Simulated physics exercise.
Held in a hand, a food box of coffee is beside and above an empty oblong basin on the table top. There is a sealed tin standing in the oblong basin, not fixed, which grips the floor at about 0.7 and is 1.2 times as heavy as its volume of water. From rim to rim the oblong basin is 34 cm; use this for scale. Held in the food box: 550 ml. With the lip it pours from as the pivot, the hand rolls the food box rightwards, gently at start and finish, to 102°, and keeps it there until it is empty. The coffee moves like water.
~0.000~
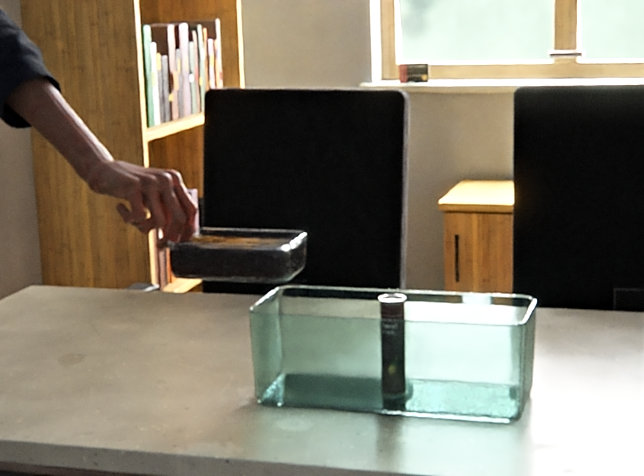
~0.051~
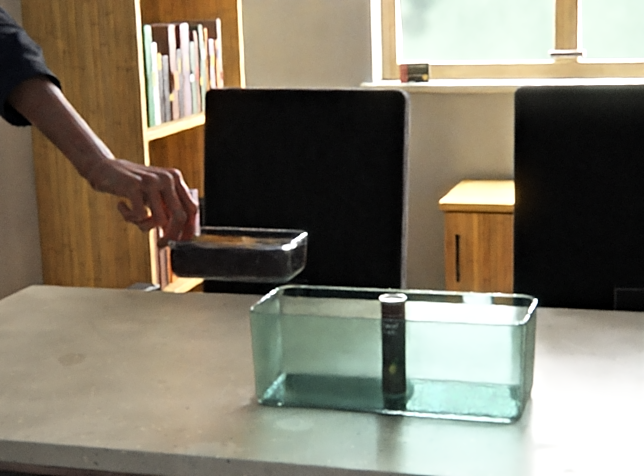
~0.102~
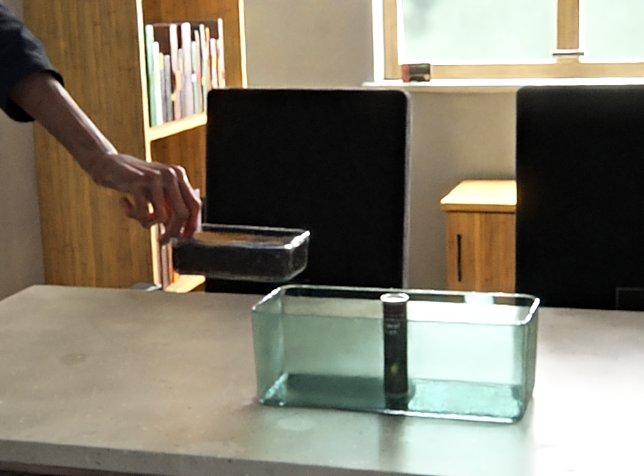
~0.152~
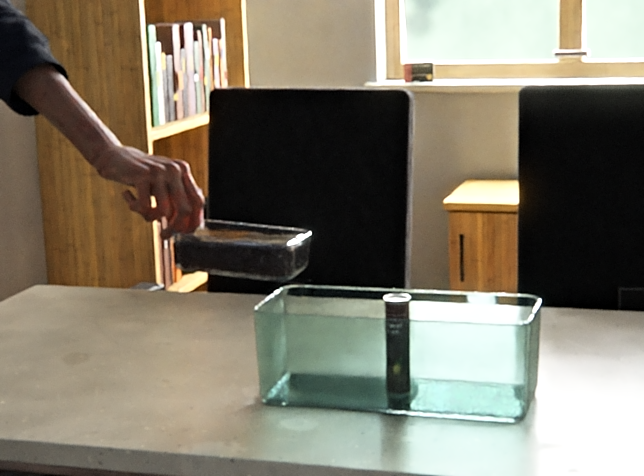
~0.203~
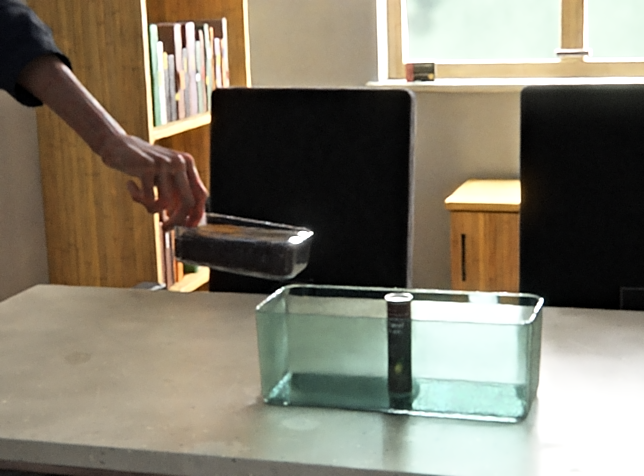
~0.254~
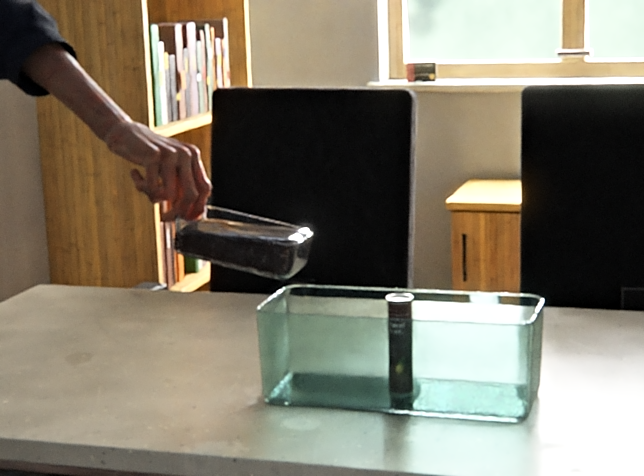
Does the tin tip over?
It's going to stay vertical.
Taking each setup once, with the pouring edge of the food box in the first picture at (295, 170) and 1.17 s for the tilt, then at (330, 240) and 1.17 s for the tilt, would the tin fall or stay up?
First it stays on its base; then it stays on its base.
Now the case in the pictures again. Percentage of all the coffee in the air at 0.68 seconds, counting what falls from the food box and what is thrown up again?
My guess is roughly 46 %.
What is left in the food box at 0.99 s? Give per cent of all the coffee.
Around 3 in a hundred.
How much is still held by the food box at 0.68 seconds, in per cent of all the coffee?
Fraction remaining: Approx. 22 per cent.
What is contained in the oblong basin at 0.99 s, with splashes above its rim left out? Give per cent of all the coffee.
About 88 %.
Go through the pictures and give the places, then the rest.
In the first frame, it leans 0°; its right rim is at (298, 240); the coffee meets the walls at (182, 241) and (298, 244); the oblong basin's rim runs from (264, 300) to (530, 312); the tin's top is at (393, 303).
In the second frame, it leans 0°; its right rim is at (298, 240); the coffee meets the walls at (183, 240) and (298, 244).
In the third frame, it leans 2°; its right rim is at (300, 240); the coffee meets the walls at (184, 238) and (300, 242).
In the fourth frame, it leans 4°; its right rim is at (302, 240); the coffee meets the walls at (186, 235) and (302, 240).
In the fifth frame, it leans 7°; its right rim is at (304, 240); the coffee meets the walls at (188, 230) and (303, 237).
In the sixth frame, it leans 11°; its right rim is at (305, 240); the coffee meets the walls at (188, 225) and (305, 236); 1 per cent is over the edge.
By 0.68 s the tilt is 64° and 23 per cent is still to pour; the tin stands where it began.
By 0.99 s the tilt is 96° and 3 per cent is still to pour; the tin stands where it began.
By 1.32 s the tilt is 102° and 0 per cent is still to pour; the tin stands where it began.
By 1.67 s the tilt is 102° and 0 per cent is still to pour; the tin stands where it began.
At rest the tin stands where it began.
